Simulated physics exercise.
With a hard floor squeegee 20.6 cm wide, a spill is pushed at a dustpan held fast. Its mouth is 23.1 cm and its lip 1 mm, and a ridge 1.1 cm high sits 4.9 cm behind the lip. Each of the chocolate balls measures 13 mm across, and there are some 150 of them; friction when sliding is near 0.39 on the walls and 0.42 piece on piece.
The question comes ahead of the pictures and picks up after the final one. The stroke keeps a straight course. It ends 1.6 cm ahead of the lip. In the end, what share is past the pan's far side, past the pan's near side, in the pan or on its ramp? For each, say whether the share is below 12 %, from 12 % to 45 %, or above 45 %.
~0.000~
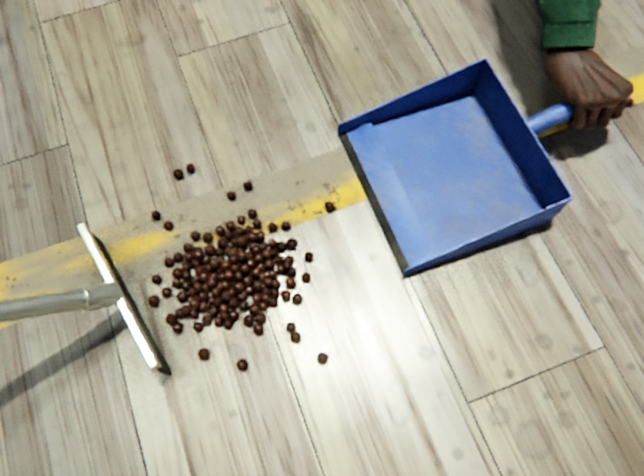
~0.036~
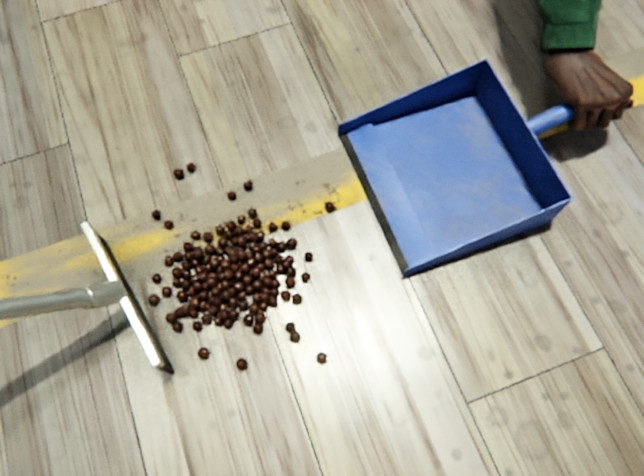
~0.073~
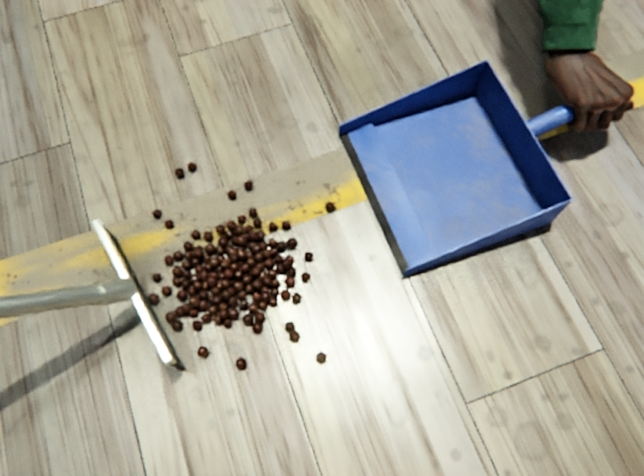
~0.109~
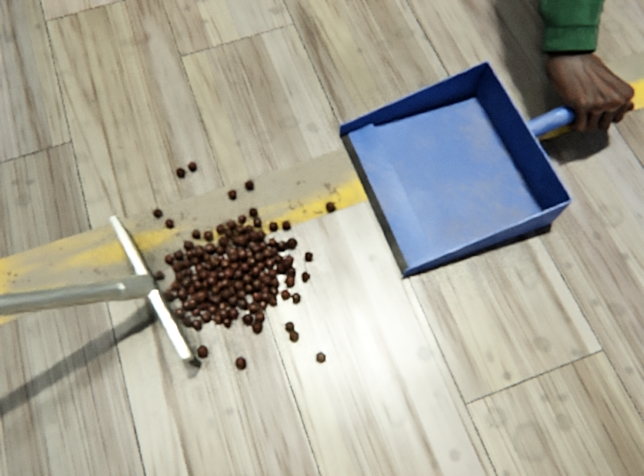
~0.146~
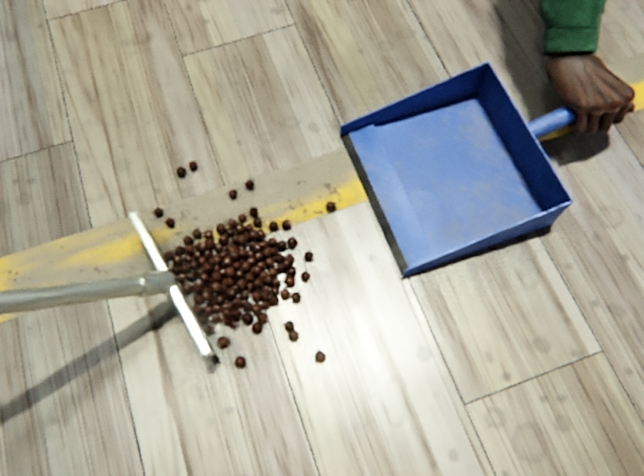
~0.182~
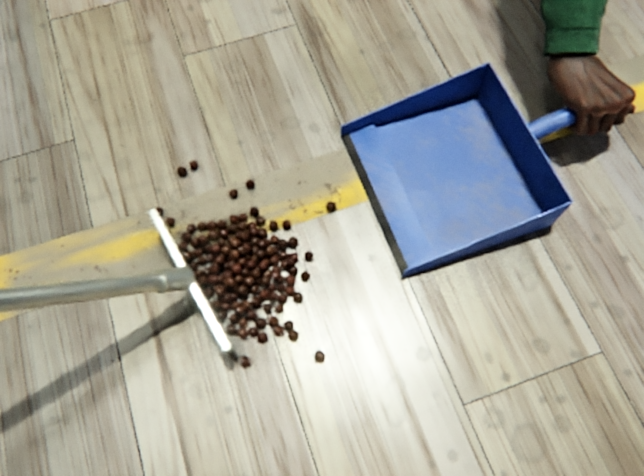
In order: Past the pan's far side: Low. Past the pan's near side: Medium. In the pan or on its ramp: Medium.
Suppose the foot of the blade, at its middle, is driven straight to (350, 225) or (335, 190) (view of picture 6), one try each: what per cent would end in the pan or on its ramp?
Some 35 per cent on the first try, 40 per cent on the second.
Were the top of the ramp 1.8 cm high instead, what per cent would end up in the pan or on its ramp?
In that case some 20 per cent.
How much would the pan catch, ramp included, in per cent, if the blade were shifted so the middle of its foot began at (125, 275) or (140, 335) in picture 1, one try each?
Around 30 percent, then around 15 percent.
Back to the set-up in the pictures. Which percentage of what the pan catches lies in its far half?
Close to 20 %.
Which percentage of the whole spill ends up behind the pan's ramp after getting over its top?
Around 5 in a hundred.
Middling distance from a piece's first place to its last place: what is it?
Median: Approx. 20 cm.
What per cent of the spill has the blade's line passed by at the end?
Estimate: Near 20 %.
Then, at 0.36 s, middle of the blade 14 cm from the lip; 0 % over the lip, far side 0 %, near side 15 %.
Then, at 0.48 s, middle of the blade 7 cm from the lip; 0 % over the lip, far side 5 %, near side 15 %.
After 0.73 s, middle of the blade 4 cm from the lip; 25 % over the lip, far side 5 %, near side 15 %.
By 1.5 s all is still; far side 5 %, near side 15 %, pan 25 %, in front of the lip or behind the blade 55 %.
